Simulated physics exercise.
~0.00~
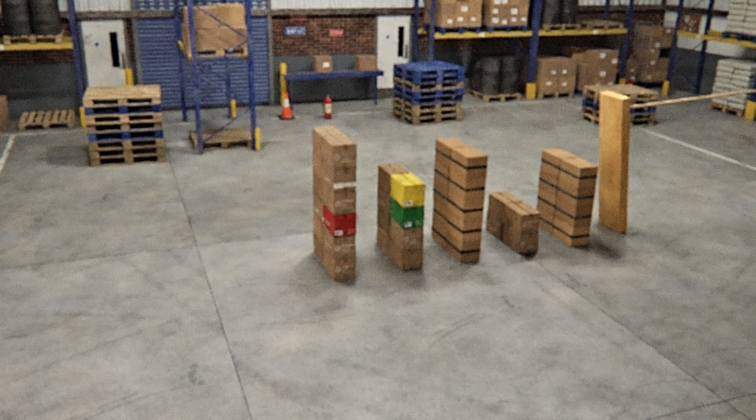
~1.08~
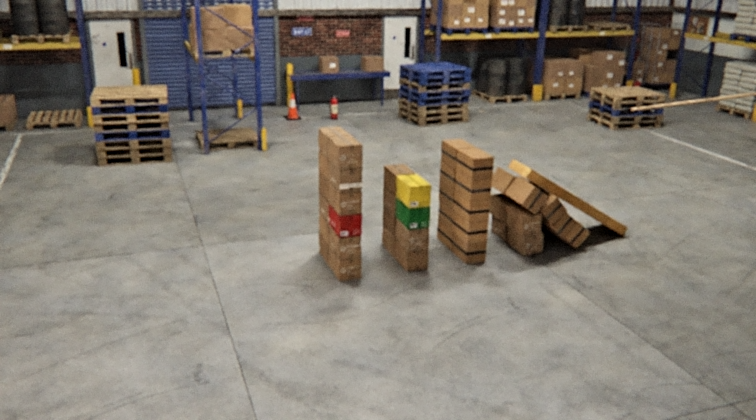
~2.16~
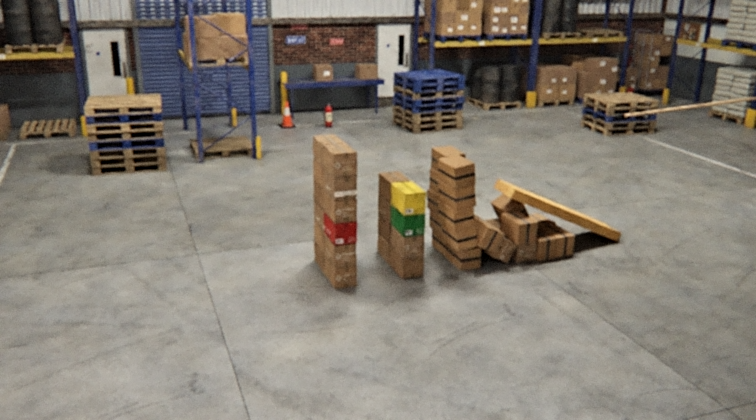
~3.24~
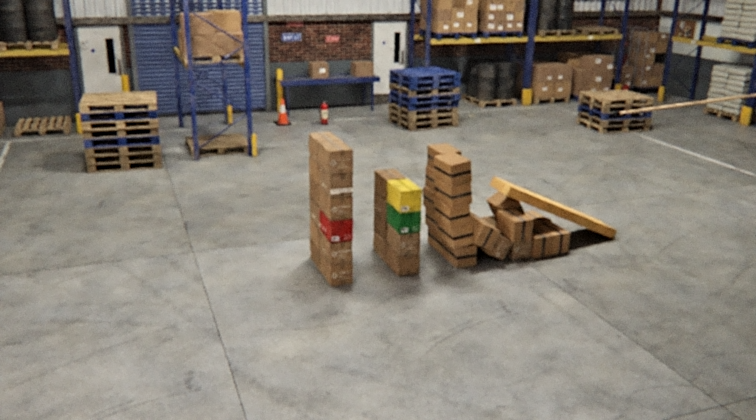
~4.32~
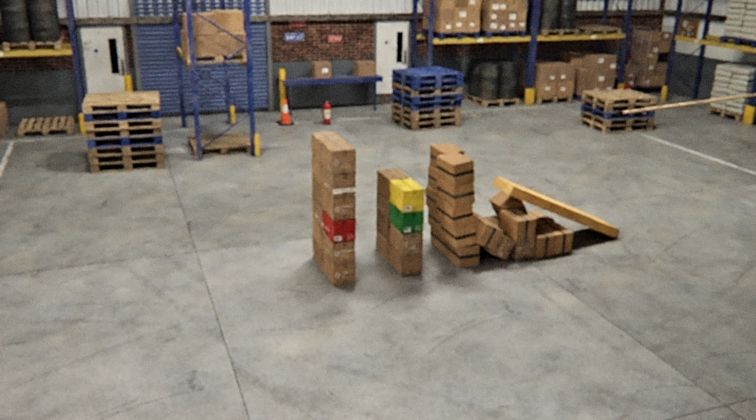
A tall wooden board stands on end at the right of a file of stacked brown cartons on a grey warehouse floor, seen from slightly above by a gently swaying camera, with racks and pallets behind. The board tips left into the nearest stack, which topples onto the low pile beside it. Cartons tumble together under the slanting board, and the tall middle stack is jolted, its pieces shifting unevenly, but stays up. The motion dies there. The yellow carton still sits on the green one, and the leftmost column with its red carton stands untouched.
